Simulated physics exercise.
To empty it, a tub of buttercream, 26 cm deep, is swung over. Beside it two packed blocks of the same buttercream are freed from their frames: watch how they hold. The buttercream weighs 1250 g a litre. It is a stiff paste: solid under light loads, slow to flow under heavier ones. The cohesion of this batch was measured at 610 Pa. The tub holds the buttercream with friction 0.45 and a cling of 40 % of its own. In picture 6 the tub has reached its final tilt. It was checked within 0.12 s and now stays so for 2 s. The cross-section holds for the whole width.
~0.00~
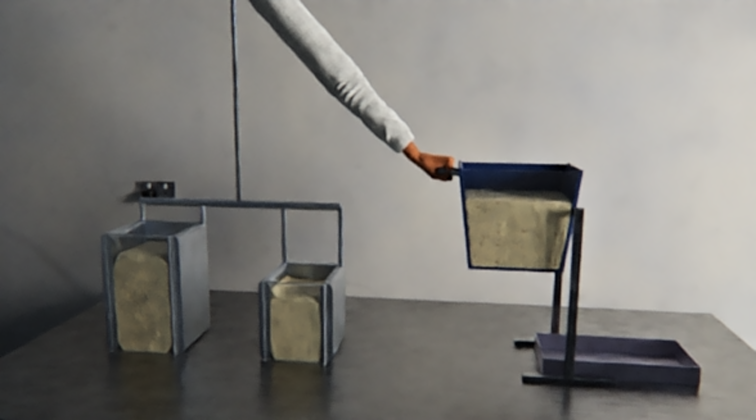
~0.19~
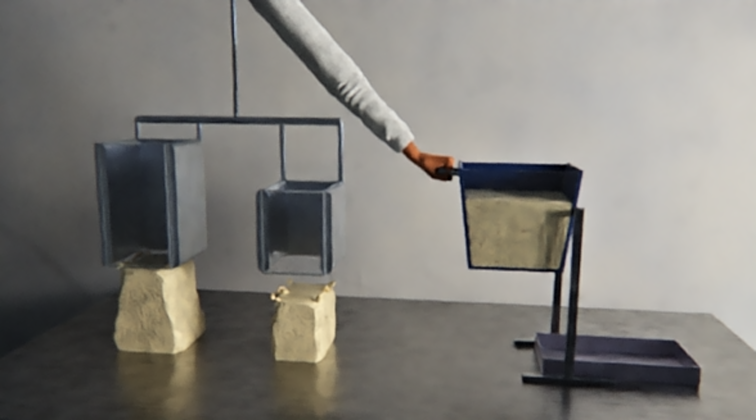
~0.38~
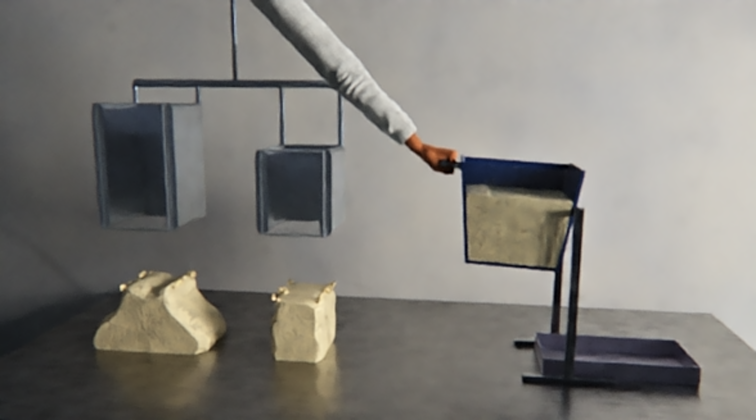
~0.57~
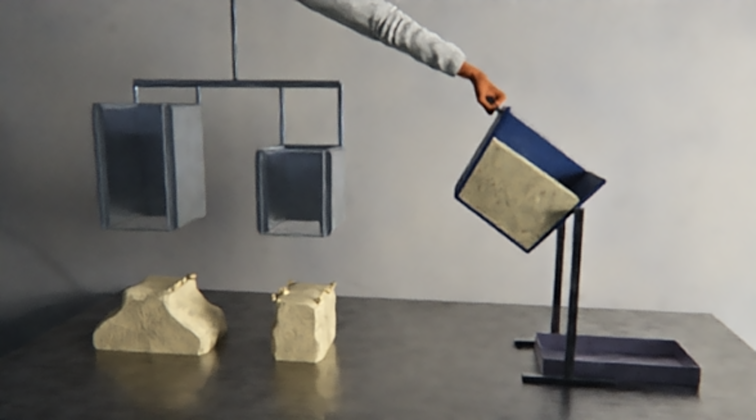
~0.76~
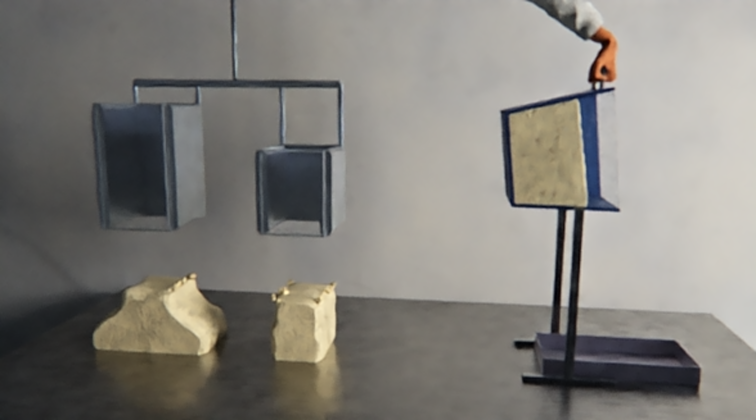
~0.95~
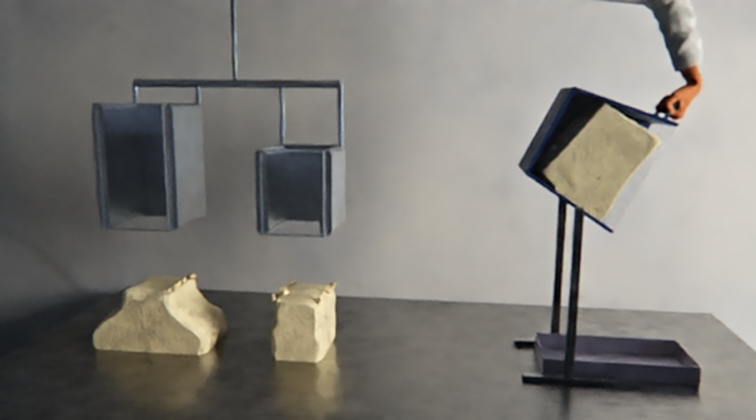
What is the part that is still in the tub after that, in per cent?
Expect roughly 0 %.
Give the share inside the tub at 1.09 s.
Some 35 per cent.
By 1.09 s, the tub is at 116 degrees and holds 33 %.
By 1.26 s, the tub is at 116 degrees and holds 0 %.
By 1.43 s, the tub is at 116 degrees and holds 0 %.
By 1.60 s, the tub is at 116 degrees and holds 0 %.
By 2.95 s, at the end, the tub is at 116 degrees and holds 0 %.
